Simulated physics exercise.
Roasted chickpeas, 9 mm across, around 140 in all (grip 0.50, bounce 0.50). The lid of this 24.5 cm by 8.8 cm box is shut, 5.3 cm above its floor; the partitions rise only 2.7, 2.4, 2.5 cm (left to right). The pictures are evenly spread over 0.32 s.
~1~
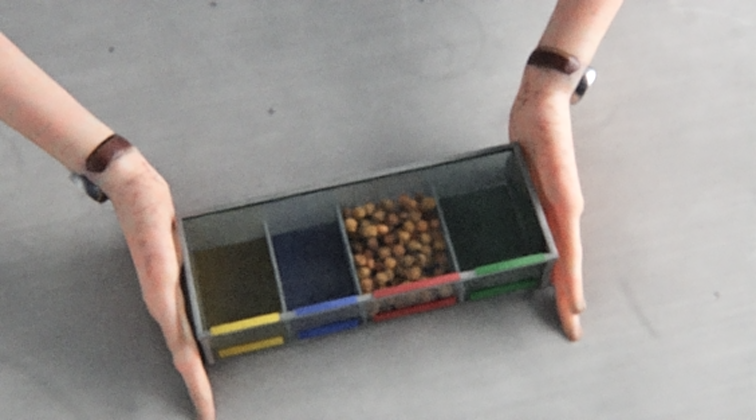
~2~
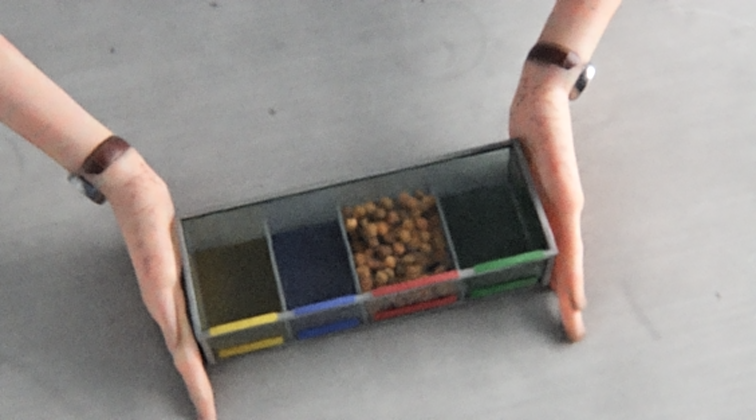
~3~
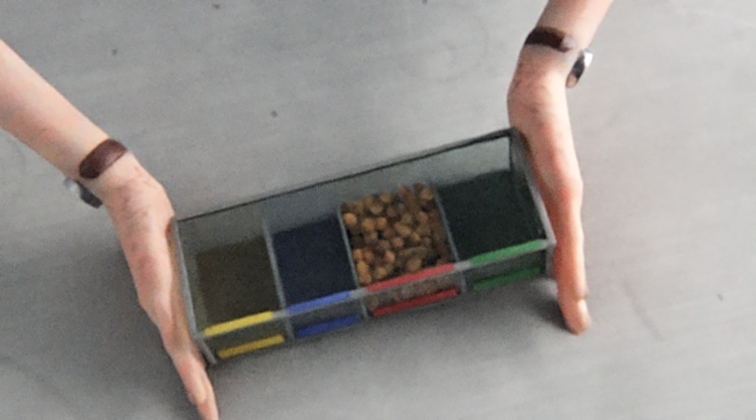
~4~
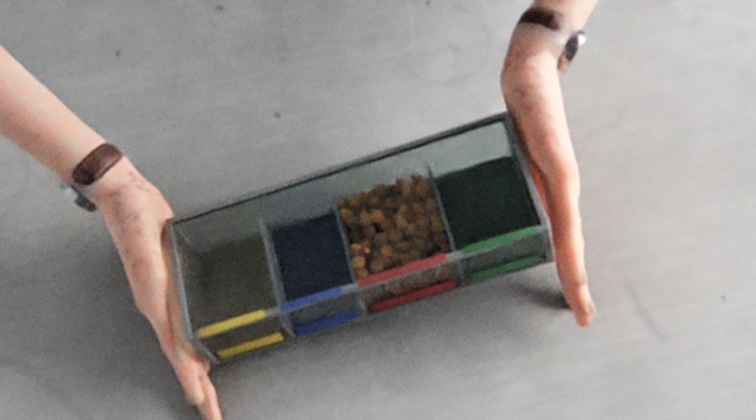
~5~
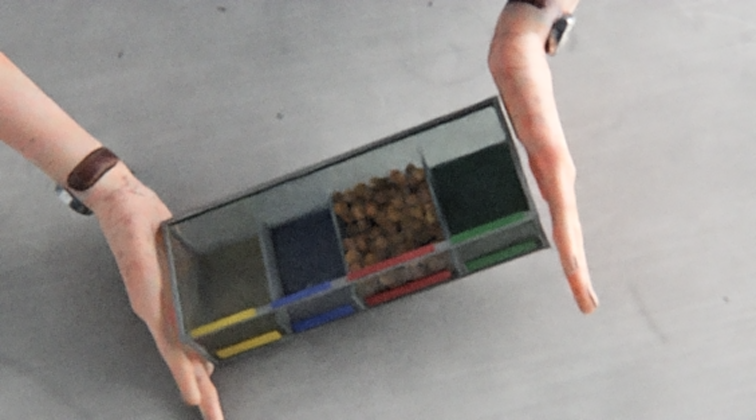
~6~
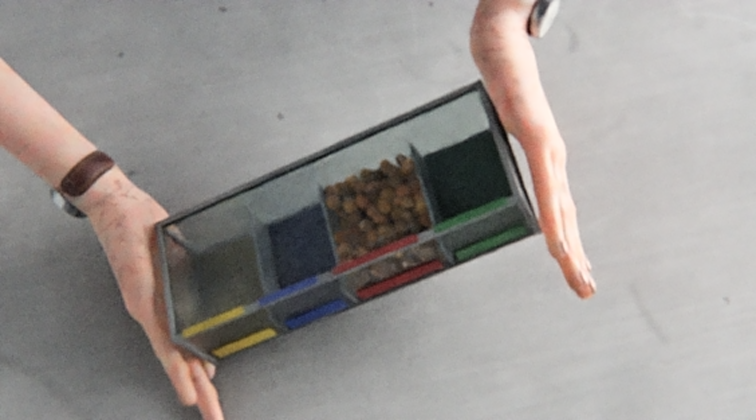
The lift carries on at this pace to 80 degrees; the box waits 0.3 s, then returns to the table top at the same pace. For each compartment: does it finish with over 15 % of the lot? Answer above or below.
Red above, blue below, green below, yellow above.
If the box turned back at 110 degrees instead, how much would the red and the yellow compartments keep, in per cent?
In that case red 0, yellow 95.
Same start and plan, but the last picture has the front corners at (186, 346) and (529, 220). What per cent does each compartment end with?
Red 55, blue 0, green 0, yellow 45.
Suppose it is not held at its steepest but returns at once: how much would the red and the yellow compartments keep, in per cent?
Then: Red 50, yellow 40.
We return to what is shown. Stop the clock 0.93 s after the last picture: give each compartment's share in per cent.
Red 55, blue 10, green 0, yellow 35.
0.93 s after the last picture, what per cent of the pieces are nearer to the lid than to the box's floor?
About 30 per cent.
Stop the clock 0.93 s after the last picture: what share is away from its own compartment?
About 45 per cent.
Then, 0.93 s after the last picture, tilt 80 degrees; red 55 %, blue 10 %, yellow 35 %.
Then, 1.56 s after the last picture, tilt 39 degrees; red 45 %, blue 5 %, yellow 50 %.
Then, 2.23 s after the last picture, tilt 0 degrees; red 45 %, blue 5 %, yellow 50 %.
In the end, red 45 %, blue 5 %, green 0 %, yellow 50 %.
